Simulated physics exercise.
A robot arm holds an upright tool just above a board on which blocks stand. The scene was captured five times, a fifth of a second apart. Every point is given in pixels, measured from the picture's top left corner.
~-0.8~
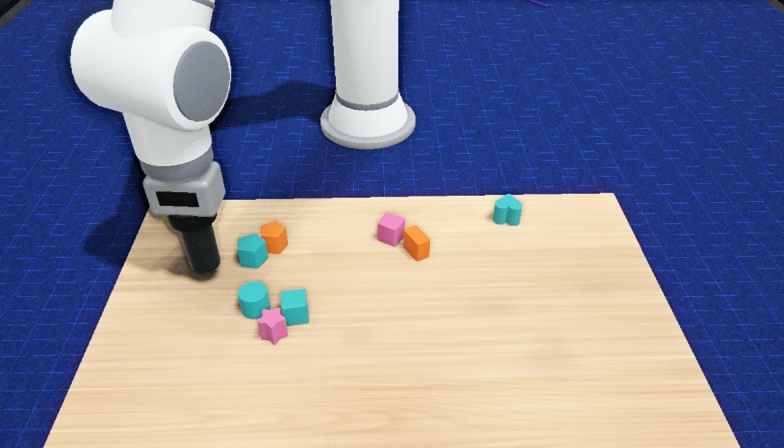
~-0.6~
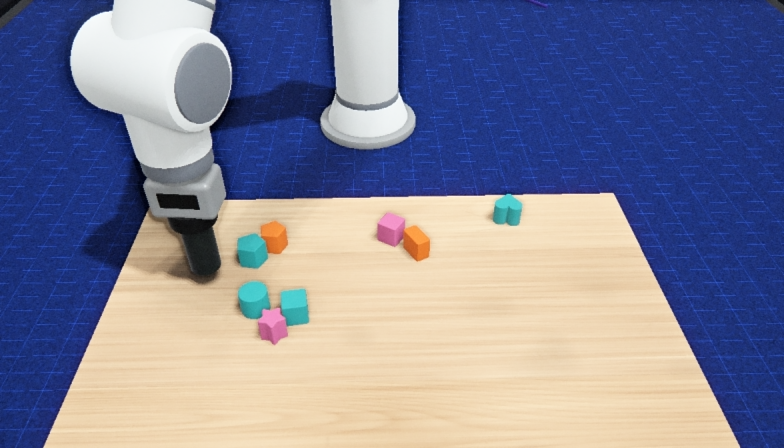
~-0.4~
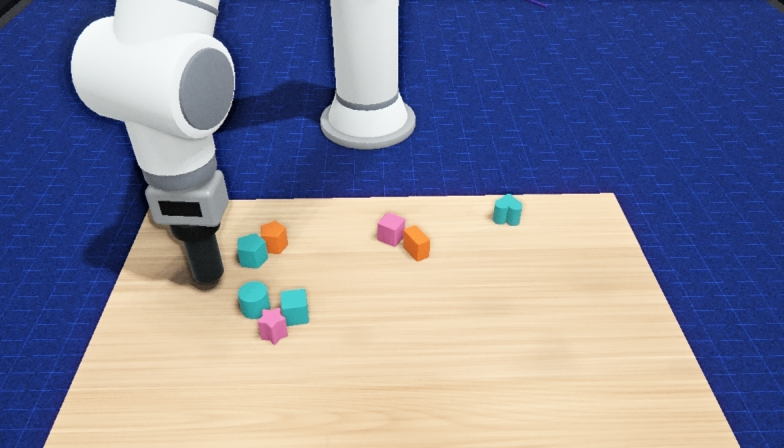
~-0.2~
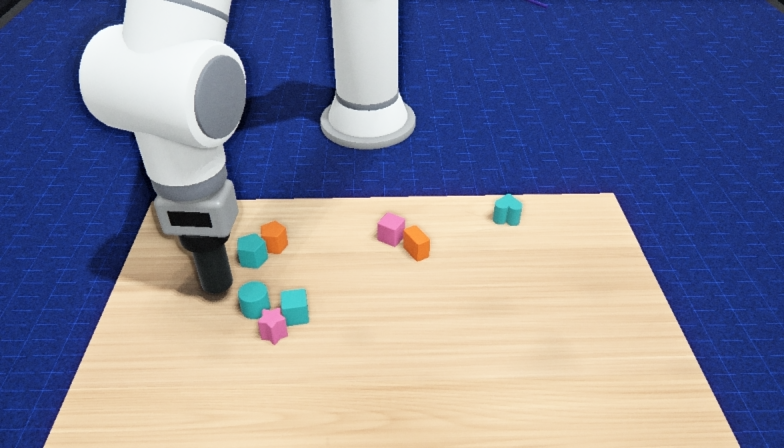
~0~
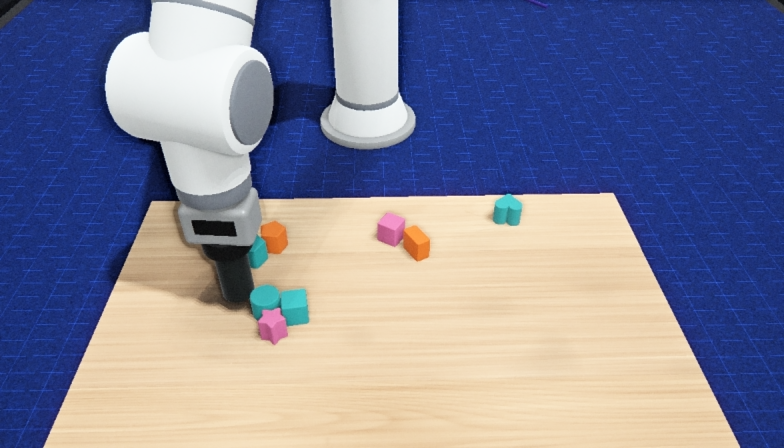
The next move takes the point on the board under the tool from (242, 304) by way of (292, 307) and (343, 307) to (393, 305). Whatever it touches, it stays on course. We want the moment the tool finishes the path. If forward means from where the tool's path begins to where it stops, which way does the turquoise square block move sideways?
That block drifts right.
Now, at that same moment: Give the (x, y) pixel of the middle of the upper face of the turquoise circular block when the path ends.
Near (331, 313).
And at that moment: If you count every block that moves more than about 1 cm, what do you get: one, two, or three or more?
Total: Two.
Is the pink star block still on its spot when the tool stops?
I believe so.
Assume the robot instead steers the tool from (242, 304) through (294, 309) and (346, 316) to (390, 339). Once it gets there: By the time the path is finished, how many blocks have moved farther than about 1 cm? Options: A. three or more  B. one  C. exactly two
C
The first path, step by step. One third of the way, tool at (292, 294); turquoise circular block at (312, 304); turquoise square block at (340, 307).
Two thirds of the way, tool at (342, 295); turquoise circular block at (331, 313); turquoise square block at (360, 311).
At the end, tool at (393, 293); turquoise circular block at (331, 313); pink star block not moved; turquoise square block at (360, 311).
